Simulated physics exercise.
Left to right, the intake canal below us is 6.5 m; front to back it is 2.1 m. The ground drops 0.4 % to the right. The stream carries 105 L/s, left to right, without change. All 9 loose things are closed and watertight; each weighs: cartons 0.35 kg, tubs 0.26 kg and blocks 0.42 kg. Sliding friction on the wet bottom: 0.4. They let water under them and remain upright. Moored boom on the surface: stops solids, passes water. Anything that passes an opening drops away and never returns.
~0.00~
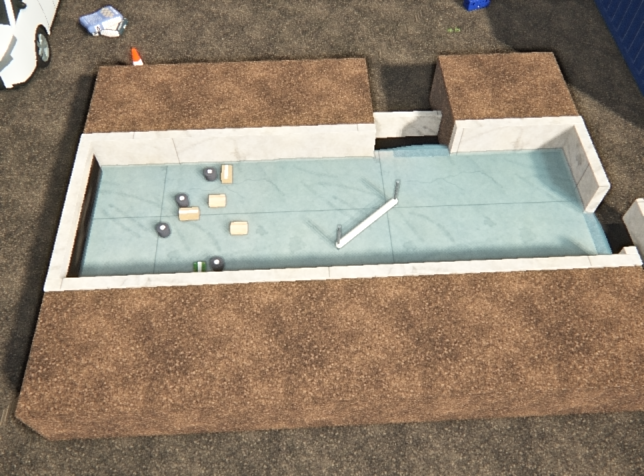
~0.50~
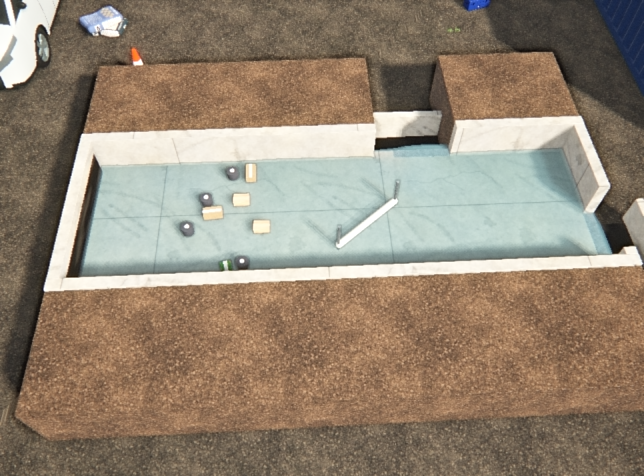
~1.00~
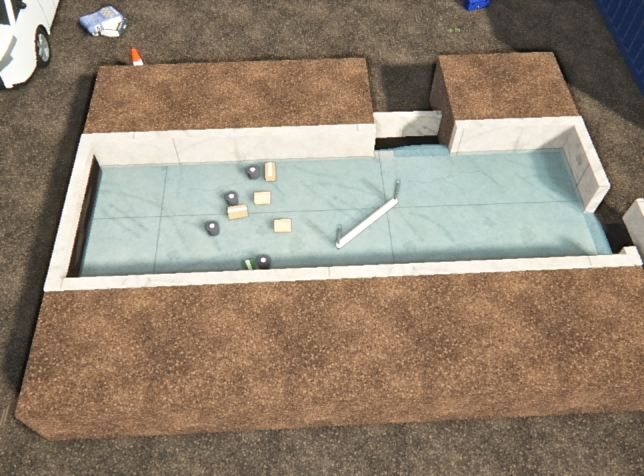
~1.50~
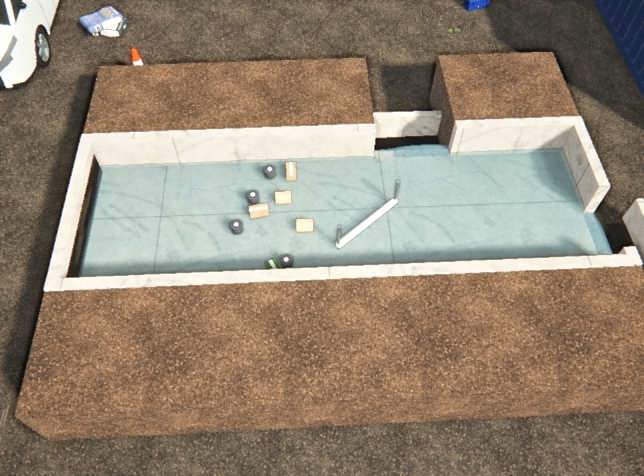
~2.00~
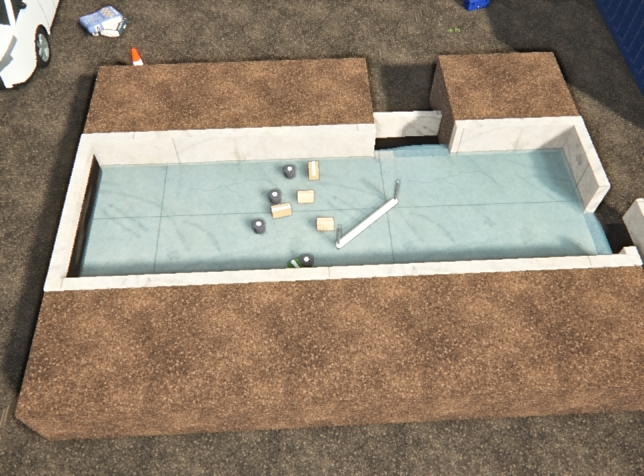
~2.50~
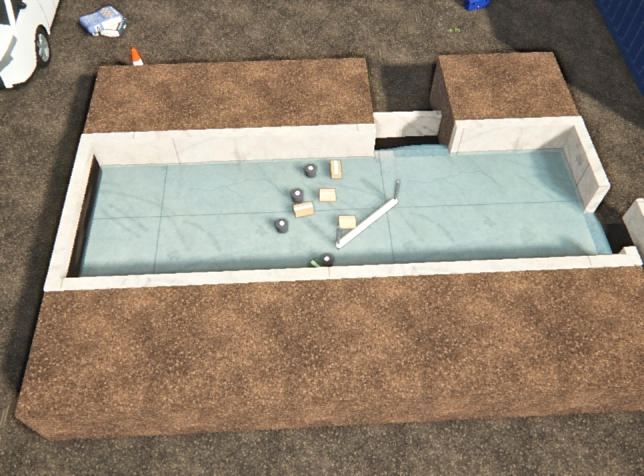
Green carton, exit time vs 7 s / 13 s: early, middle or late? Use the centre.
Middle.
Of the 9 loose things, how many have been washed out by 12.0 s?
The count is 9.
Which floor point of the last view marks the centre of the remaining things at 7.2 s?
The centre sits near (456, 217).
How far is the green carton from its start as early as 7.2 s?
By that time, close to 350 cm.
After 3.5 s the green carton is near (366, 267), 2.0 m from its start, afloat; 0 of 9 are out; 9 afloat.
After 7.2 s the green carton is near (506, 262), 3.7 m from its start, afloat; 5 of 9 are out; 4 afloat.
After 12.0 s the green carton has gone out (at 10.2 s); 9 of 9 are out; 0 afloat.
After 16.0 s the green carton has gone out (at 10.2 s); 9 of 9 are out; 0 afloat.
